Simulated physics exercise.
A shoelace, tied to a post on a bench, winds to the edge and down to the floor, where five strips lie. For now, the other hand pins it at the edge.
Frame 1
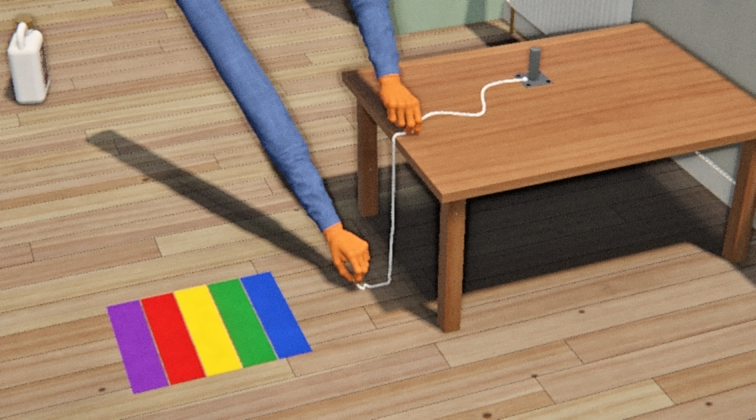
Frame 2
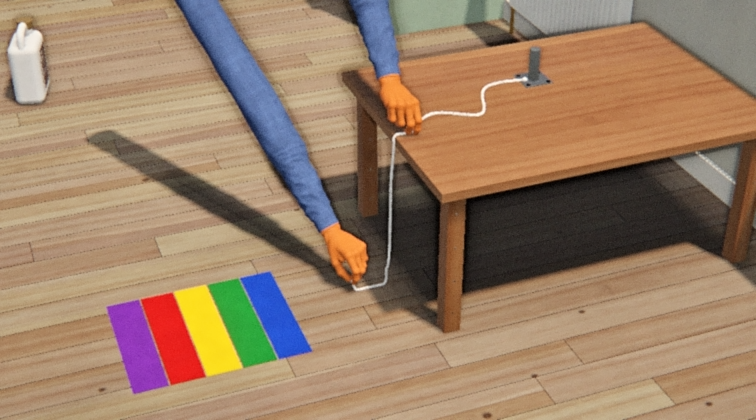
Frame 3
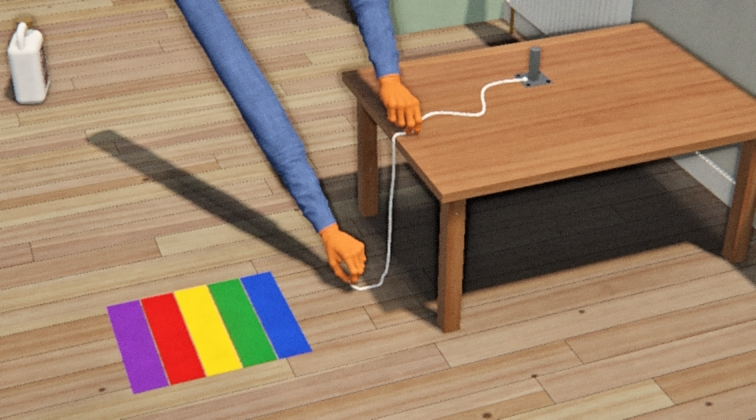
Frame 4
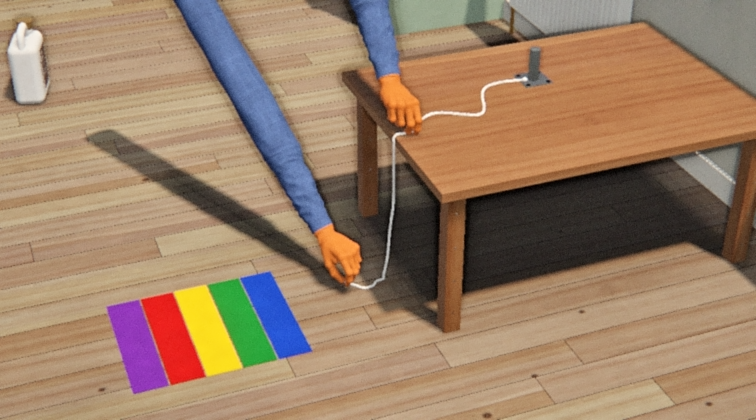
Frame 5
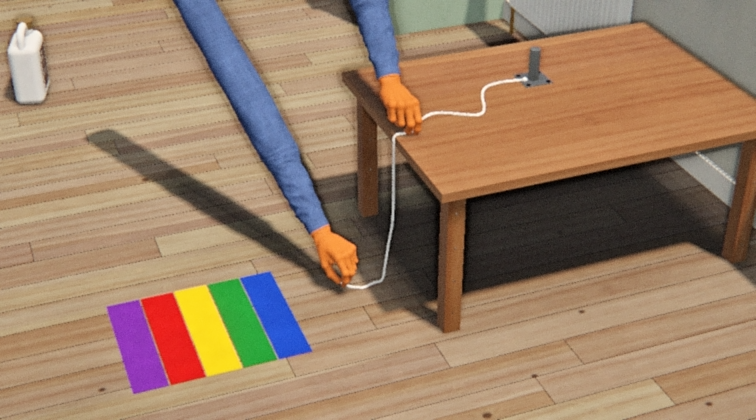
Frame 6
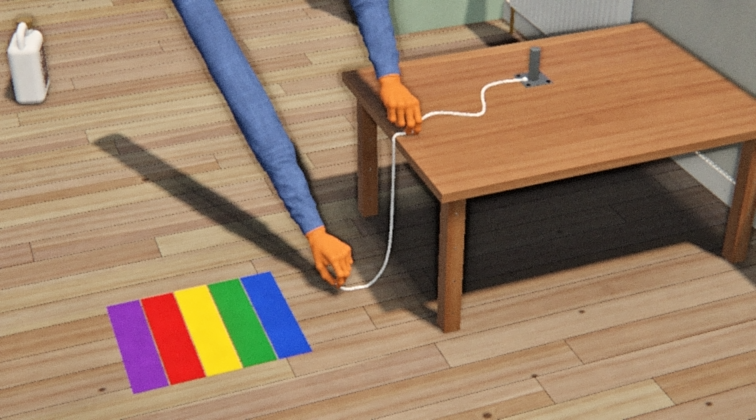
The clip shows a white cord running from a post on a wooden table over its edge, where one orange hand pins it, while another hand near the floor draws the cord's end slightly left beside five coloured strips.
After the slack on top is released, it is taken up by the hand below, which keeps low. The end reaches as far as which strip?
As far as the yellow strip.
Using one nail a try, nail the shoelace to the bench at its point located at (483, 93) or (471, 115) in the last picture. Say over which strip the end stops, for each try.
Yellow; green.
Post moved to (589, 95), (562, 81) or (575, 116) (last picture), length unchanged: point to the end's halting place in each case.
First (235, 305), then (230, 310), then (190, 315).
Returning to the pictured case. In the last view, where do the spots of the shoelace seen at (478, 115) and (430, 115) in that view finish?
Around (443, 111); the other one around (406, 125).
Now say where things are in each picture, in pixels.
In the first frame, end (354, 280); blue (288, 340); green (254, 348); yellow (218, 356); red (182, 364); purple (146, 373).
In the second frame, end (352, 281); shoelace through (496, 84) (484, 110) (424, 118) (393, 151) (390, 213) (387, 266).
In the third frame, end (350, 281).
In the fourth frame, end (345, 282); shoelace through (496, 84) (484, 110) (424, 118) (394, 151) (392, 212) (386, 267).
In the fifth frame, end (341, 283).
In the sixth frame, end (336, 284); shoelace through (496, 84) (484, 110) (424, 118) (394, 151) (392, 213) (384, 267).
Early on, end near (251, 303); over green.
Midway, end near (217, 310); over yellow.
At the end of the slack, end near (197, 315); over yellow. The end stops over the yellow strip.
